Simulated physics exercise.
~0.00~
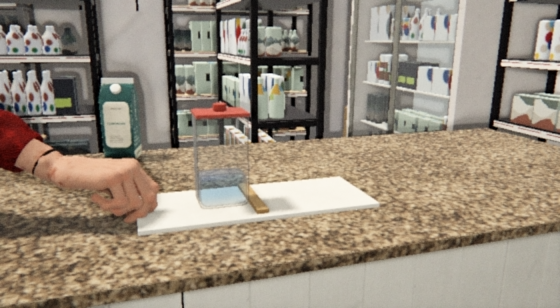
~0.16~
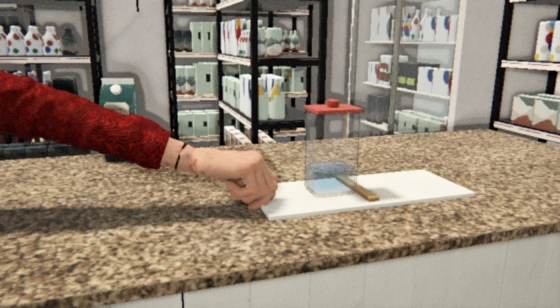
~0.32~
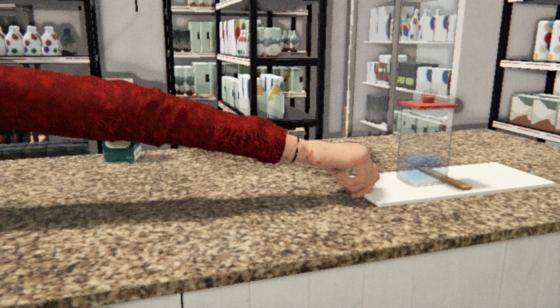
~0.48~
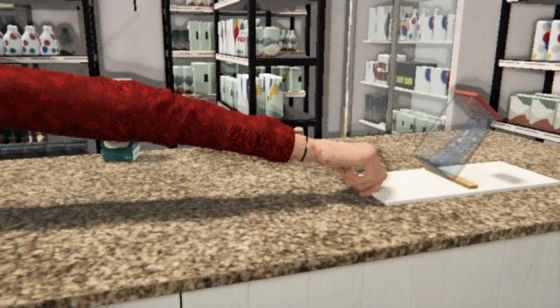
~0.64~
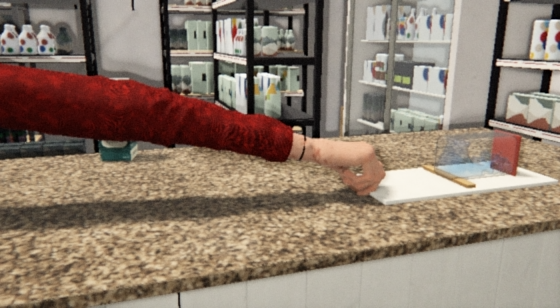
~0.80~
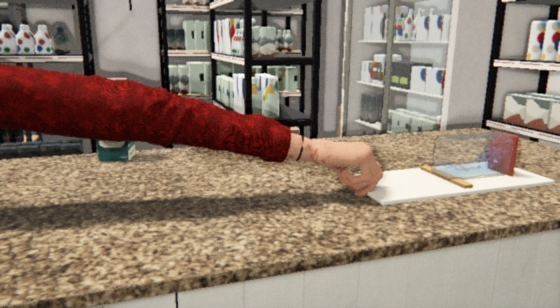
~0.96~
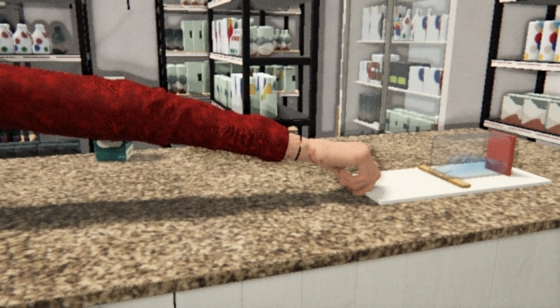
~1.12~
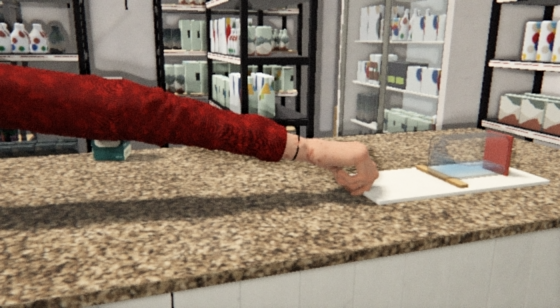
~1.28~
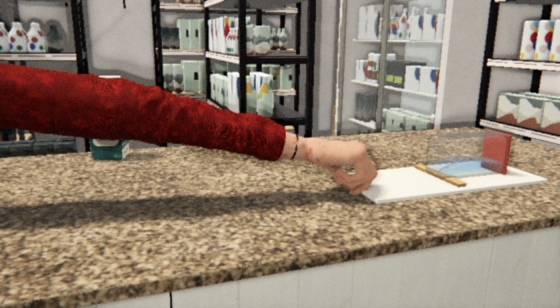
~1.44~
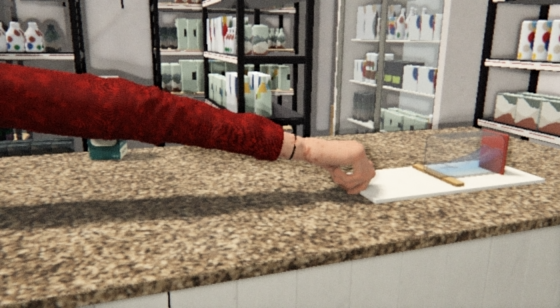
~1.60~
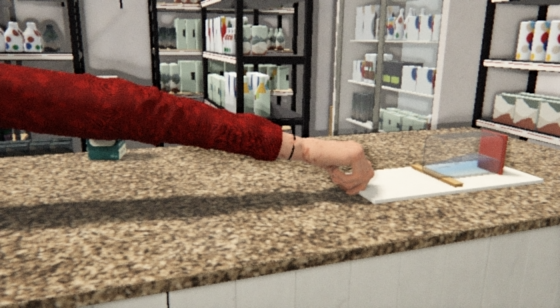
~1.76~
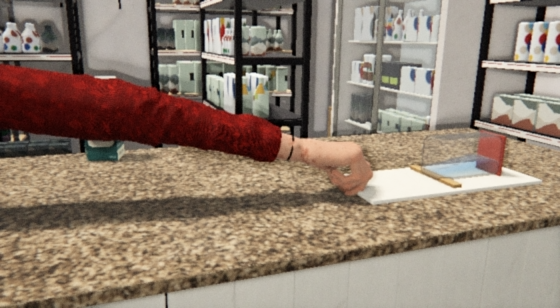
An arm in a red sleeve reaches in from the left over a speckled stone counter in a shop, seen from the front, with shelves of bottles and boxes behind. Its hand holds the end of a white board carrying a clear square bottle with a red cap and some water, its foot against a low wooden strip. The hand slides the board to the right, then stops. The bottle leans, tips over the strip to the right and falls flat. It stays lying on its side on the board, cap to the right, as the view drifts slightly right.
